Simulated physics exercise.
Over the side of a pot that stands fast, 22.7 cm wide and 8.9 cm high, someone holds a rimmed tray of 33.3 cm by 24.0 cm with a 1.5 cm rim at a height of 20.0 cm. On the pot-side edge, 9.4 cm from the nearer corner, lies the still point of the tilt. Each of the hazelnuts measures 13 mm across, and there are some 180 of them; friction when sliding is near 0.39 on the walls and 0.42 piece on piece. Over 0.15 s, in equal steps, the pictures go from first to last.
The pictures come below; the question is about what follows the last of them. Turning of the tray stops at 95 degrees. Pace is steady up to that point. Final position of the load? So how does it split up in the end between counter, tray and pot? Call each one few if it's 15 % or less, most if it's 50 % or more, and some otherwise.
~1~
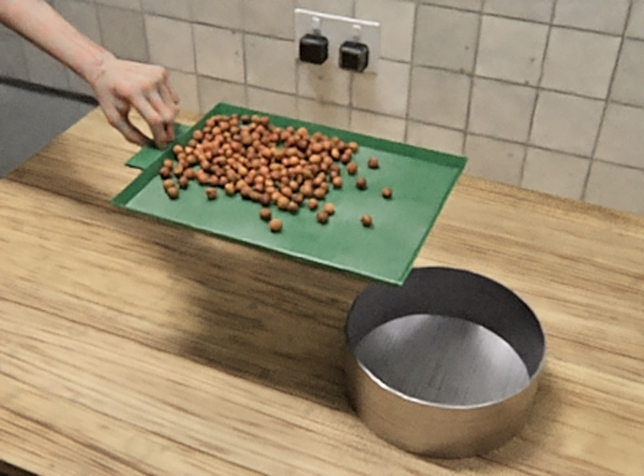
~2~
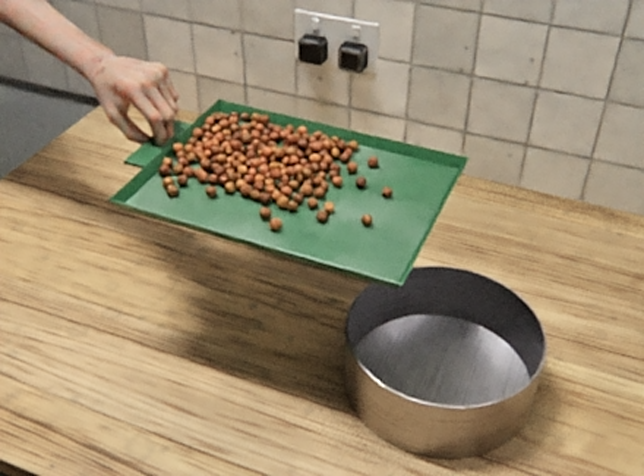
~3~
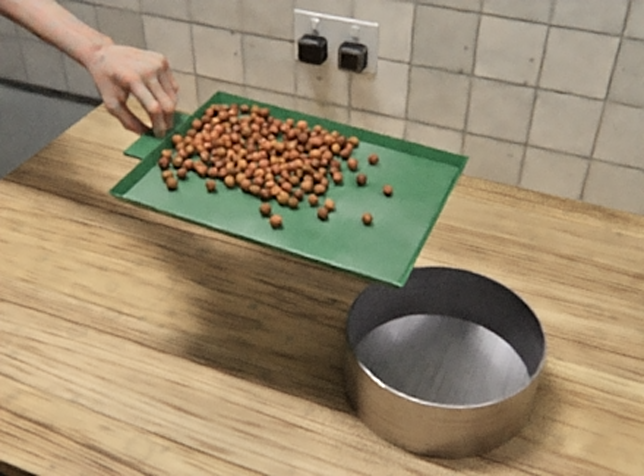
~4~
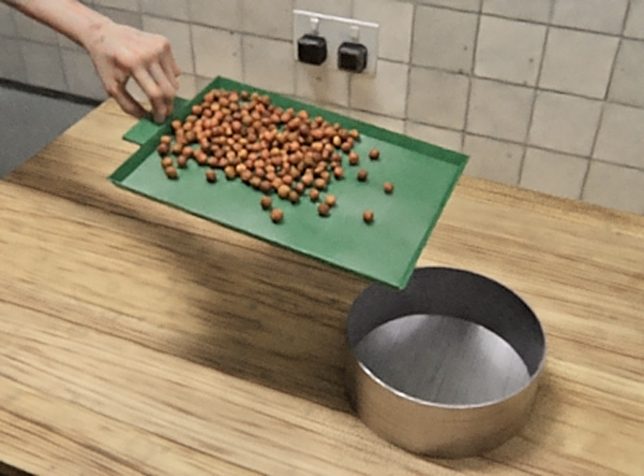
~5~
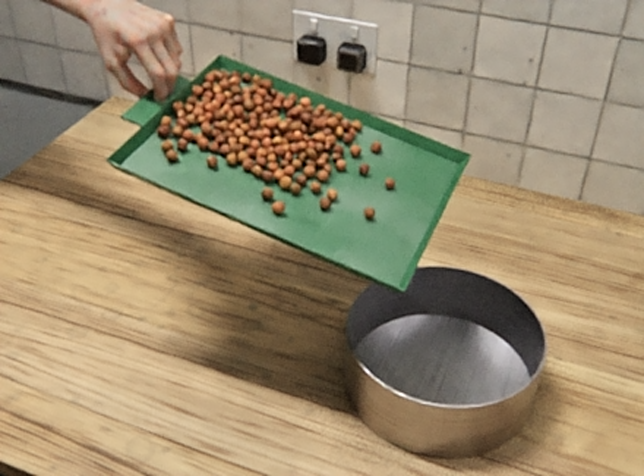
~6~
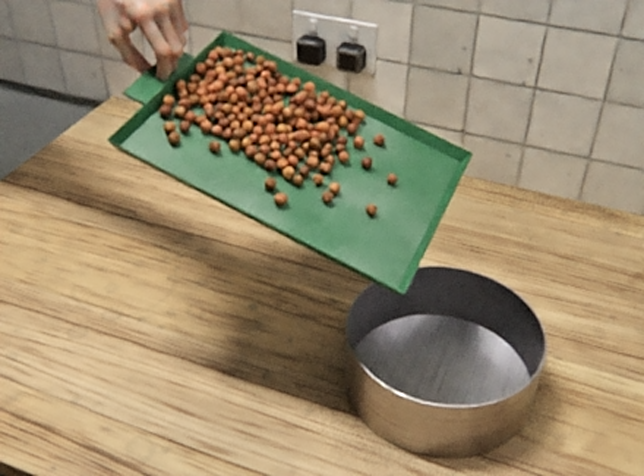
I'd say counter some, tray few, pot most.
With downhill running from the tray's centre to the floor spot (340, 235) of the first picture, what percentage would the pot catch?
45 %.
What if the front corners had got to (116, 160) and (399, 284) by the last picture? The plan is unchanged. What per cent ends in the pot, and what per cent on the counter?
Pot 75 % / counter 25 %.
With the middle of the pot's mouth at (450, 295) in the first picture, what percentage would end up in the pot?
It would come to around 35 percent.
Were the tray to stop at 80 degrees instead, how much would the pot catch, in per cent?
Estimated share: About 70 %.
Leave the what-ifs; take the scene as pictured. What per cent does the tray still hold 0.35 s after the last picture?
Estimate: About 90 percent.
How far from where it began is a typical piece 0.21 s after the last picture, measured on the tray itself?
2 cm.
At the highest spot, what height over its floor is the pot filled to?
Measured height: Approx. 2.5 cm.
Then, 0.21 s after the last picture, tilt 58 degrees; the tray holds 100 %, the pot 0 %.
Then, 0.35 s after the last picture, tilt 85 degrees; the tray holds 90 %, the pot 0 %.
Then, 0.61 s after the last picture, tilt 95 degrees; the tray holds 0 %, the pot 65 %.
In the end, counter 30 %, tray 0 %, pot 70 %.
